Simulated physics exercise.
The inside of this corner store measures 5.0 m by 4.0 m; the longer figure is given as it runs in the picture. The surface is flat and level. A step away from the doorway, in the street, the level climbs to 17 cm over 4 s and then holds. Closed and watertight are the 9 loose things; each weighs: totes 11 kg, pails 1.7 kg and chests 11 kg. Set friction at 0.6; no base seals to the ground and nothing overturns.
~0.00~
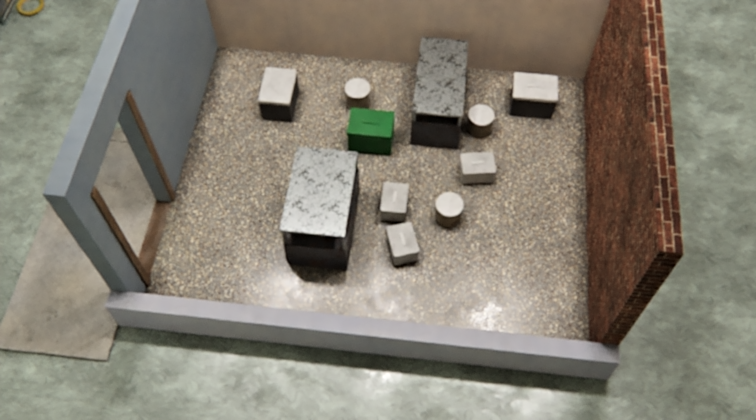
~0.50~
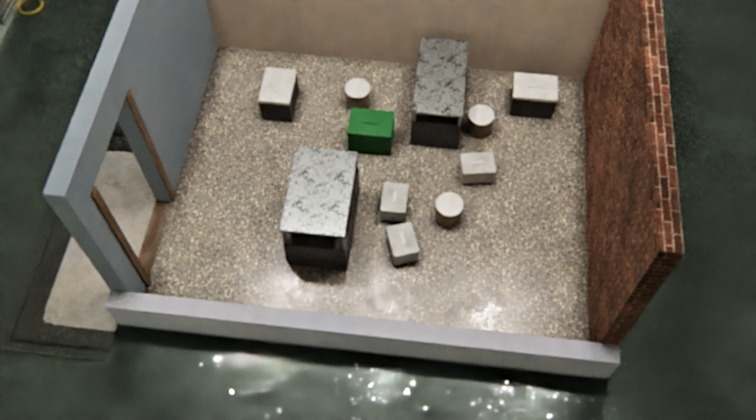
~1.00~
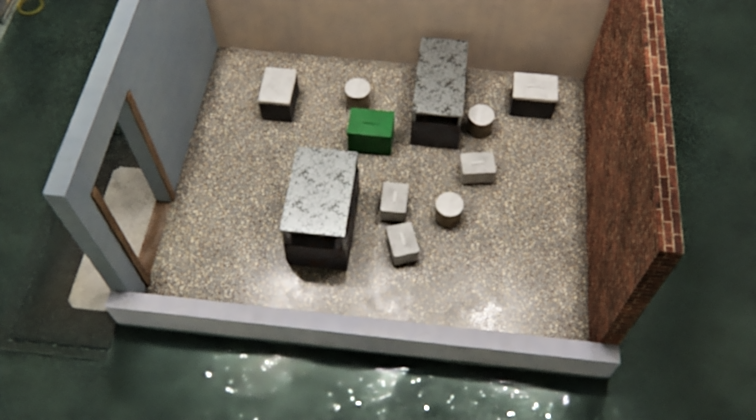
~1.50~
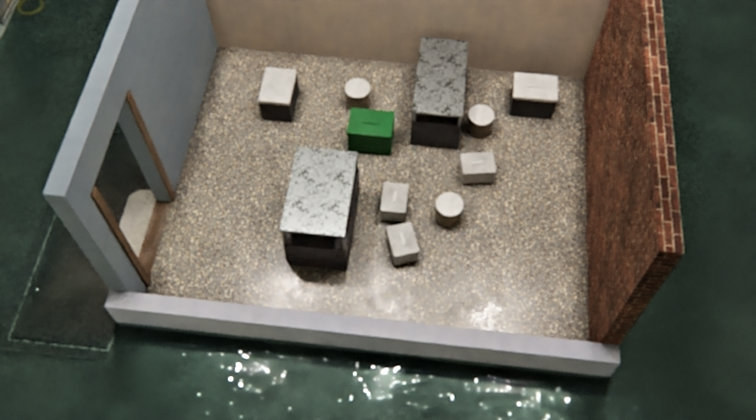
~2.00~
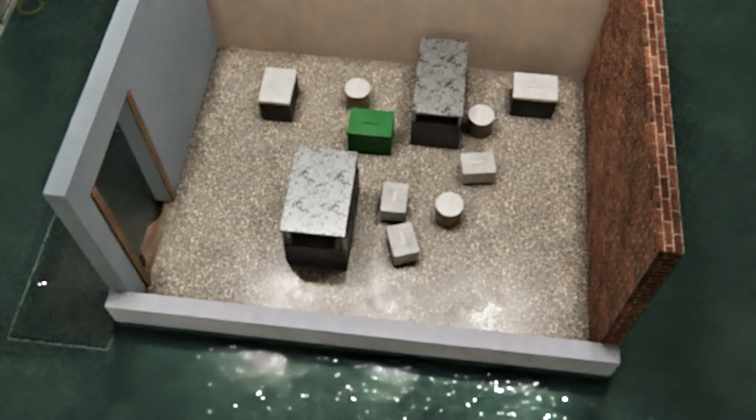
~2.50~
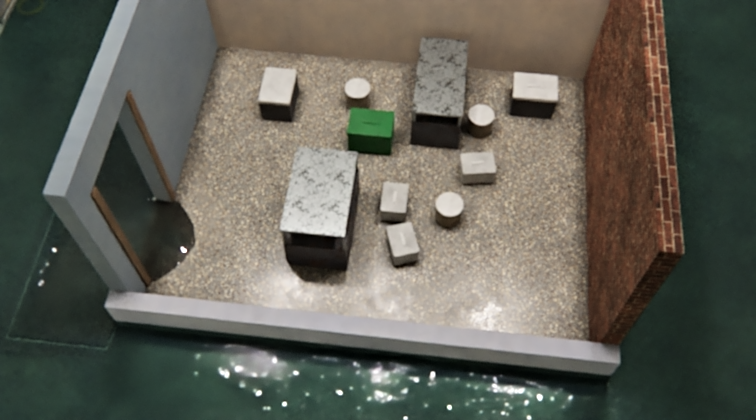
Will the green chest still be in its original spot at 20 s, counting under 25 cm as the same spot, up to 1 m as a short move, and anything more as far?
No, a short move.
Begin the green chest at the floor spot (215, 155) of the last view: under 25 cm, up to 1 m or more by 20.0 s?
Outcome - it ends up well away.
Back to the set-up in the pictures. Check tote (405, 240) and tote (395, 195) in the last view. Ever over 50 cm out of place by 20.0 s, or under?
Result, in order: Lower / lower.
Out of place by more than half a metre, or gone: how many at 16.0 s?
By that time the total stands at 3.
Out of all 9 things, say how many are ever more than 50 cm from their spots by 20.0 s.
Counting them up, I find 7.
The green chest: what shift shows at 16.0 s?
Close to 10 cm.
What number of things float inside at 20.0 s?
At that moment 7.
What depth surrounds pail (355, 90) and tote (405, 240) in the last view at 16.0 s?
Close to 5 and 5 centimetres.
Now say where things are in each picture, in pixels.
The first frame shows the green chest at (371, 122) rests on the ground; 0.0 m2 under water; 0 of 9 have shifted.
The second frame shows the green chest at (371, 122) rests on the ground; 0.0 m2 under water; 0 of 9 have shifted.
The third frame shows the green chest at (371, 122), on the bottom; water covers 0.0 m2; 0 of 9 have shifted.
The fourth frame shows the green chest at (371, 122) rests on the ground; 0.0 m2 under water; 0 of 9 have shifted.
The fifth frame shows the green chest at (371, 122), on the bottom; 0.0 m2 under water; 0 of 9 have shifted.
The sixth frame shows the green chest at (371, 122), on the bottom; water covers 0.3 m2; 0 of 9 have shifted.
After 4.0 s the green chest is near (371, 122), 0.0 m from its start, aground; 0 afloat.
After 9.0 s the green chest is near (371, 122), 0.0 m from its start, aground; 1 afloat.
After 16.0 s the green chest is near (368, 131), 0.1 m from its start, afloat; 6 afloat.
After 20.0 s the green chest is near (315, 101), 0.8 m from its start, afloat; 7 afloat.
